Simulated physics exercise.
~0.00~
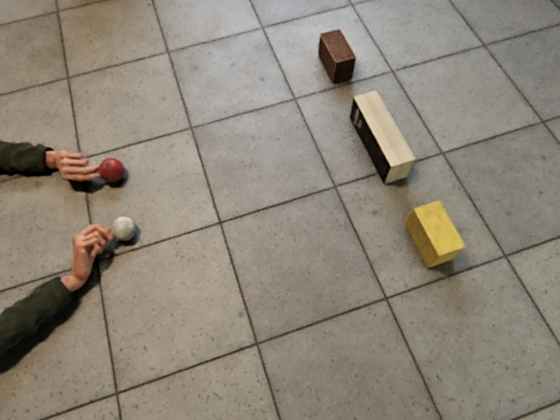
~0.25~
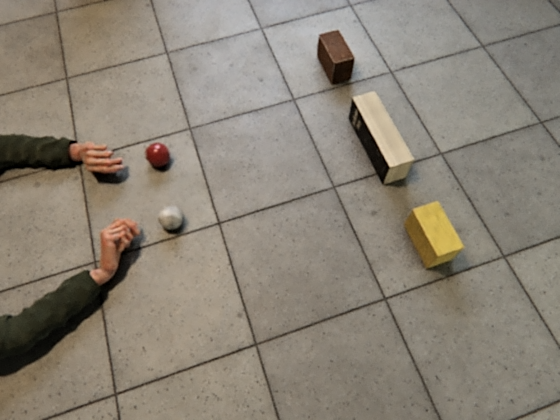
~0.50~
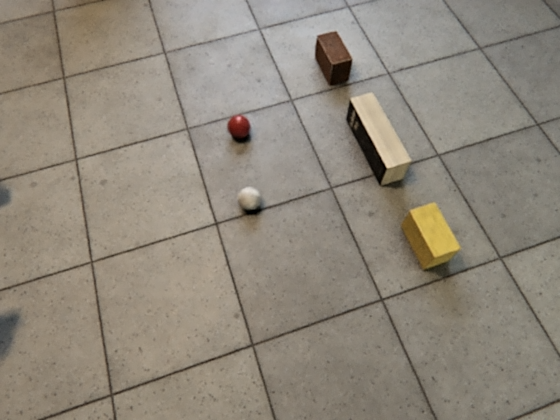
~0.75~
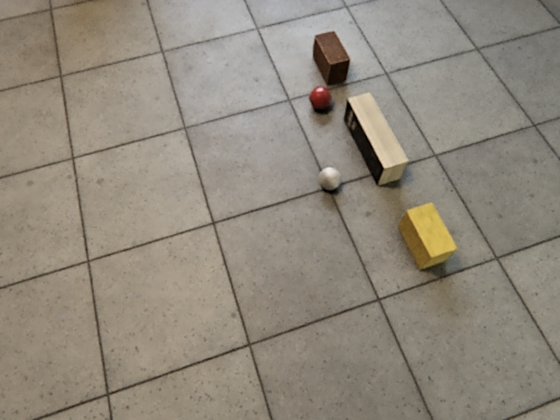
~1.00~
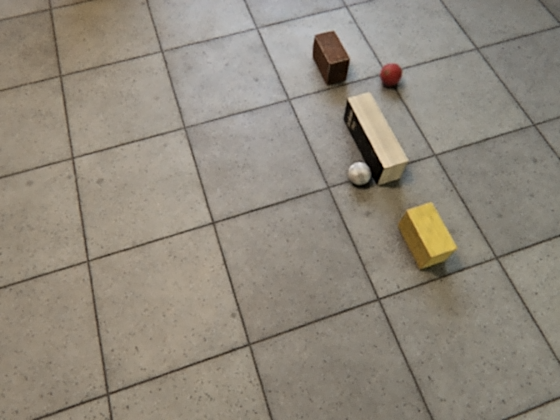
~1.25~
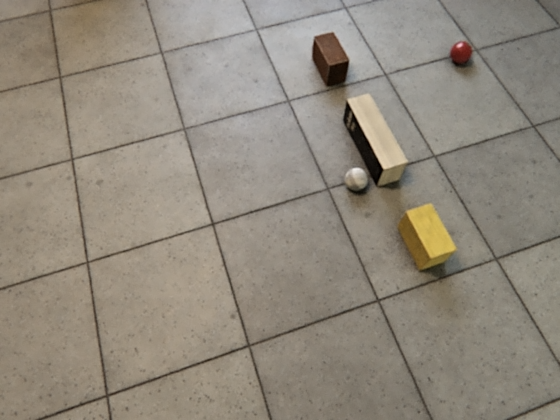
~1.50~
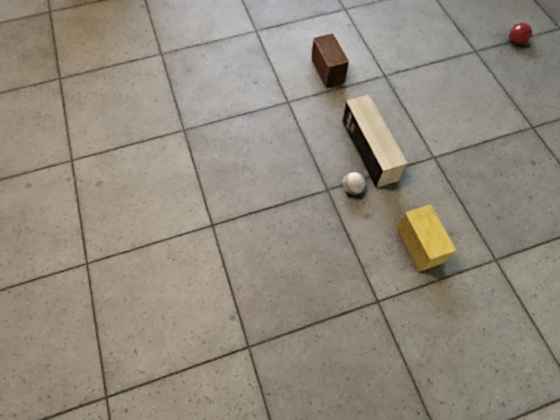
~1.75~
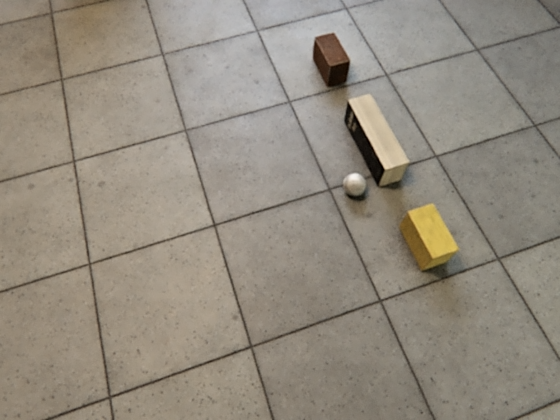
Two hands sent a small round red thing and a white ball rolling right across the tiles; the red one slipped between the brown and black blocks and rolled out of sight, while the white ball bumped the black one and stopped beside it.
